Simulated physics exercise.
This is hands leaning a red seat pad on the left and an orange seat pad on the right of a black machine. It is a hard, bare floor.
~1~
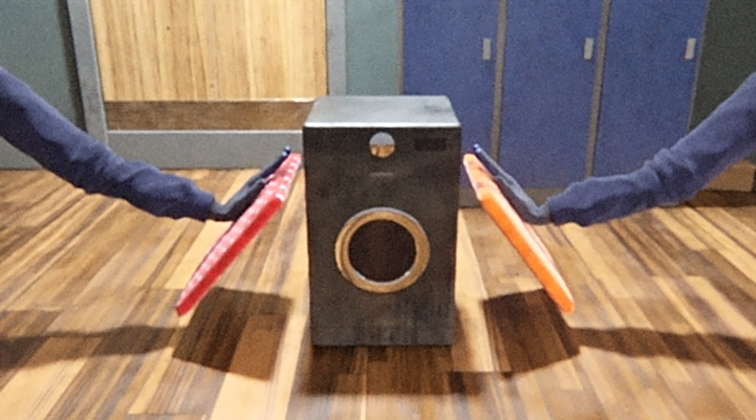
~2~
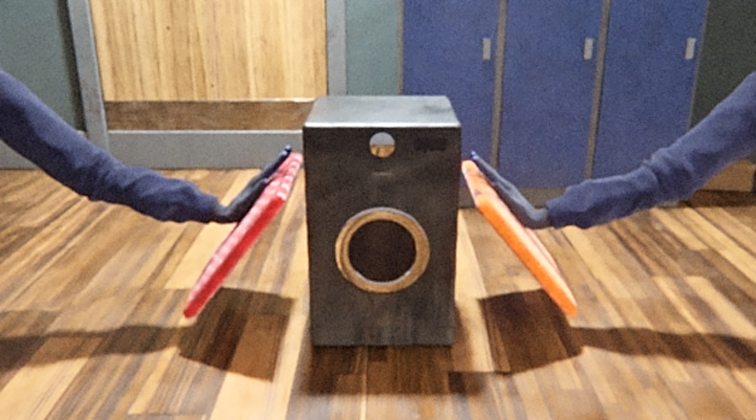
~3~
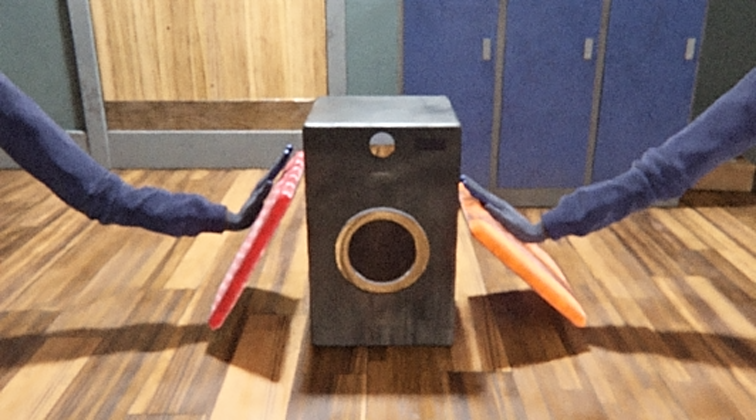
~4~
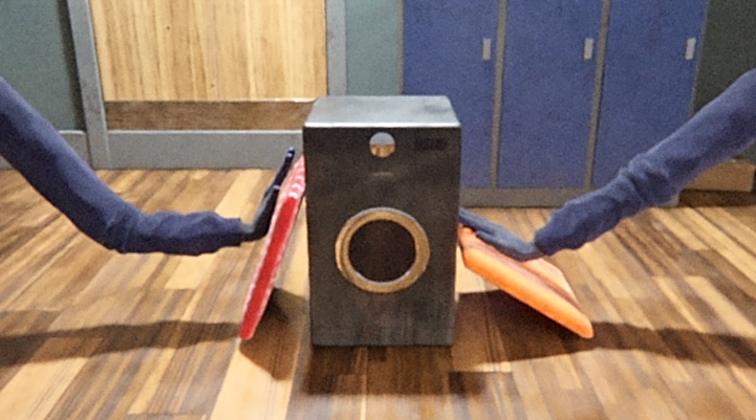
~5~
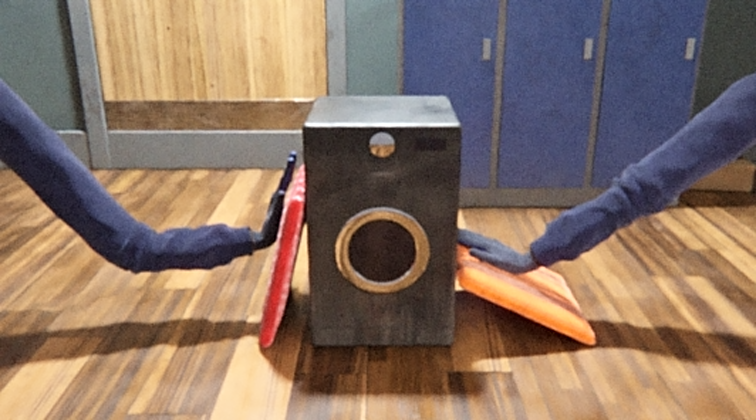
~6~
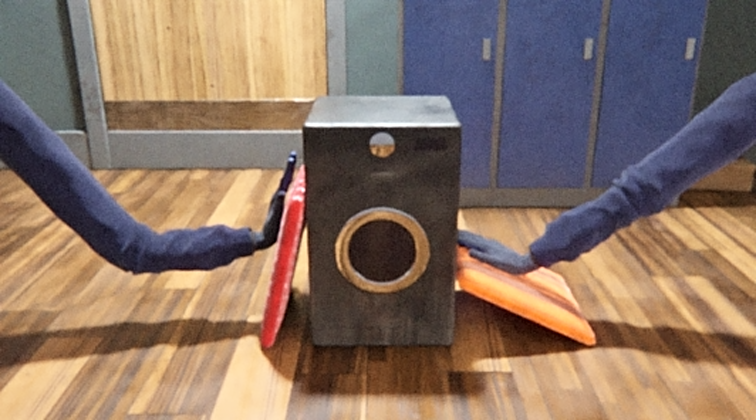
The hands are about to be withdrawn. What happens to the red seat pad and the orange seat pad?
In the end the red seat pad holds its lean, the orange seat pad slides down flat.
Then, 0.20 s past the final frame, red seat pad still up near (291, 247); orange seat pad flat on the floor near (520, 300).
Then, 0.40 s past the final frame, red seat pad still up near (291, 247); orange seat pad flat on the floor near (520, 305).
When it is over, red seat pad still up near (291, 247); orange seat pad flat on the floor near (520, 305). The red seat pad remains propped up and the orange seat pad slips and lies down.
